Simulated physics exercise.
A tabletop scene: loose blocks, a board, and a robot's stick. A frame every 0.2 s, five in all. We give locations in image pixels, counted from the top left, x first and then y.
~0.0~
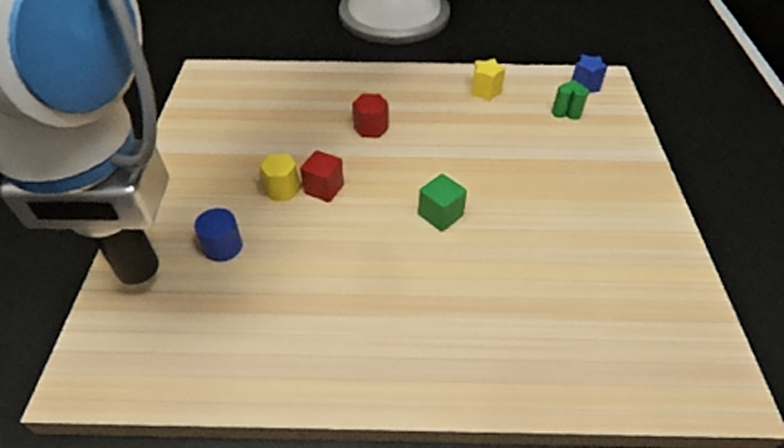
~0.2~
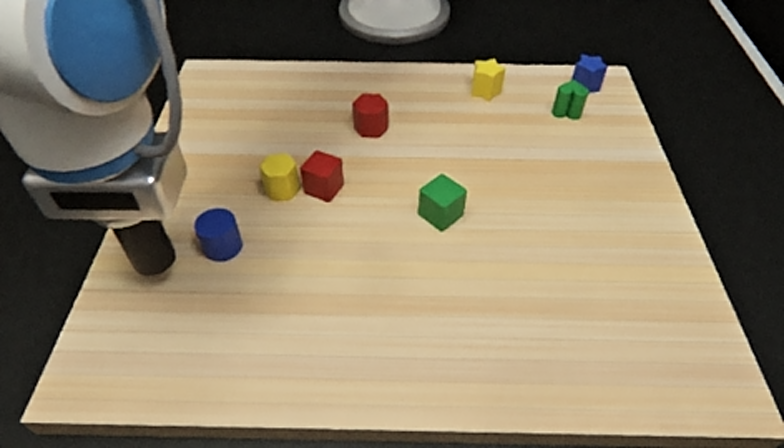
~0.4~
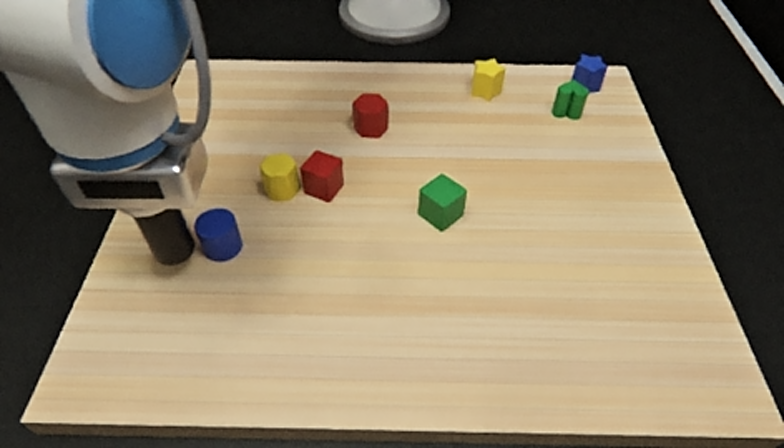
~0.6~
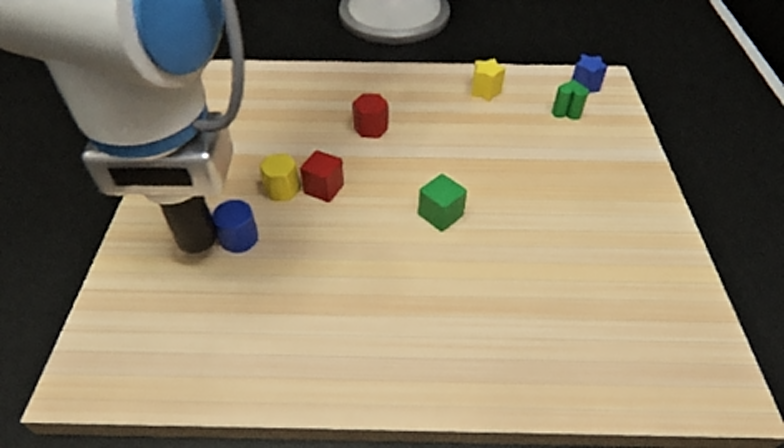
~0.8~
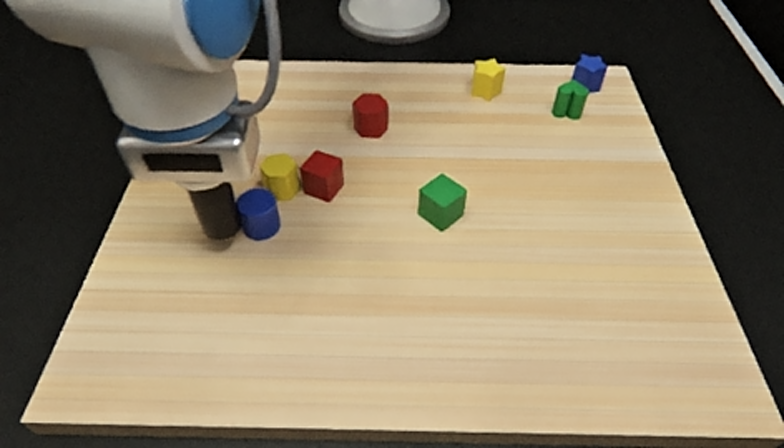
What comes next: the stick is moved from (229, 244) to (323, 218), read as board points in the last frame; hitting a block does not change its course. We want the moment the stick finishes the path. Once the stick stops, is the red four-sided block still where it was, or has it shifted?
That one moves away.
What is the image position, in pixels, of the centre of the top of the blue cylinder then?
Its top centre lands on (329, 168).
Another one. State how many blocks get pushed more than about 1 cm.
Two blocks shift.
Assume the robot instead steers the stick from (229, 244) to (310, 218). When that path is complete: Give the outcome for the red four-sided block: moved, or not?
That block is shifted.
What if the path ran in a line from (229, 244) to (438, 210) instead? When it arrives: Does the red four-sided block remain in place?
Going by the path, no.
The first path, step by step. Halfway along, stick at (273, 212); blue cylinder at (297, 183); yellow six-sided block at (281, 162), turned 20° anticlockwise.
At the end, stick at (320, 200); blue cylinder at (329, 168); yellow six-sided block at (282, 161), turned 25° anticlockwise; red four-sided block at (336, 144).
